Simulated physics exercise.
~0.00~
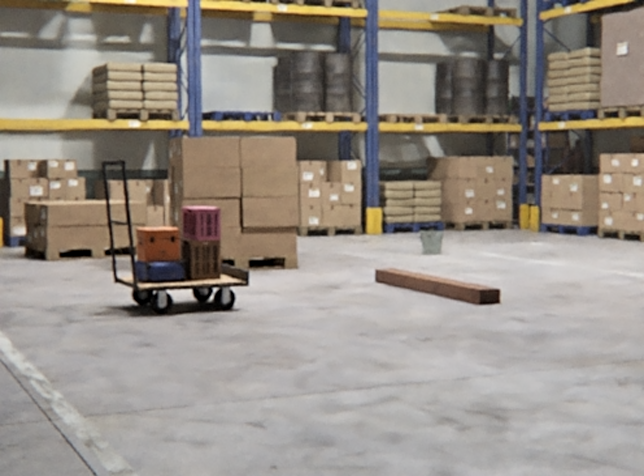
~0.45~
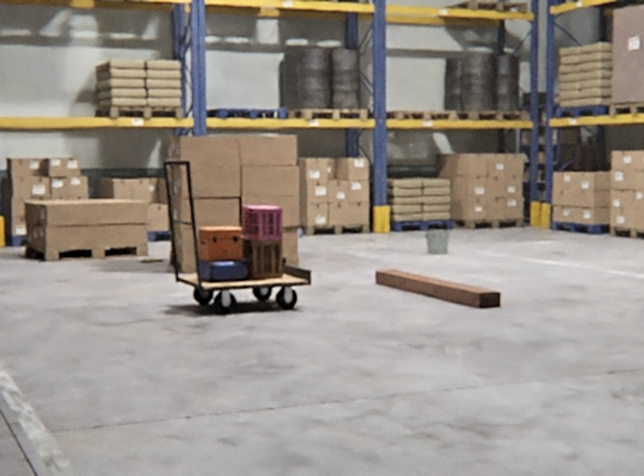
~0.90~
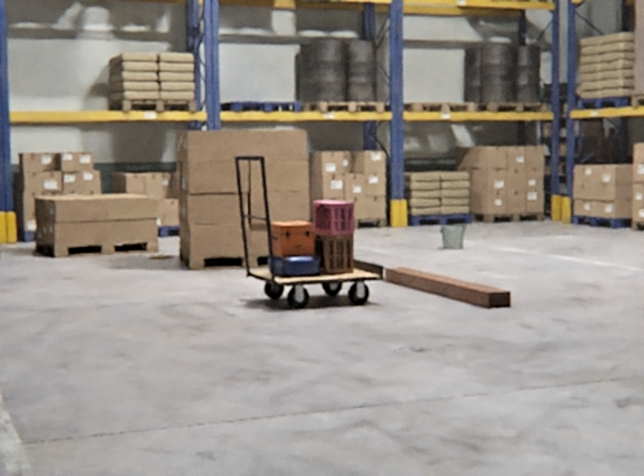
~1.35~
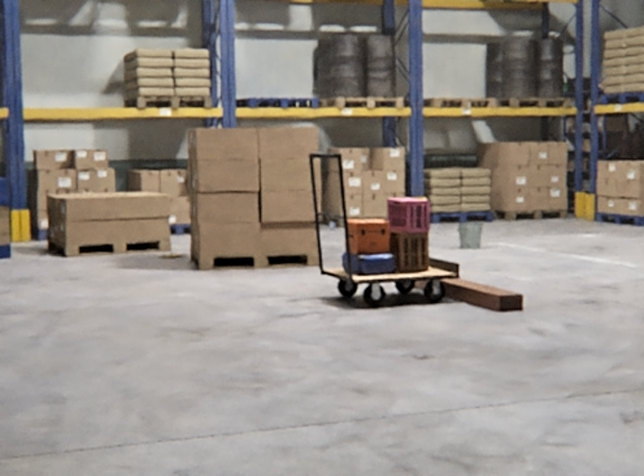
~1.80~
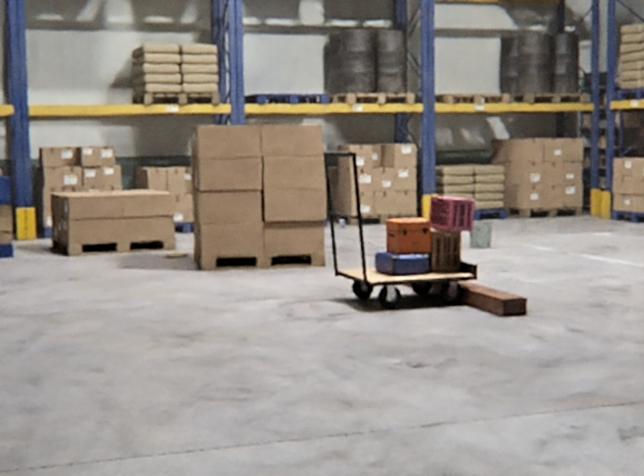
In a warehouse, a loaded trolley rolls right and reaches a brown beam, crates still aboard.
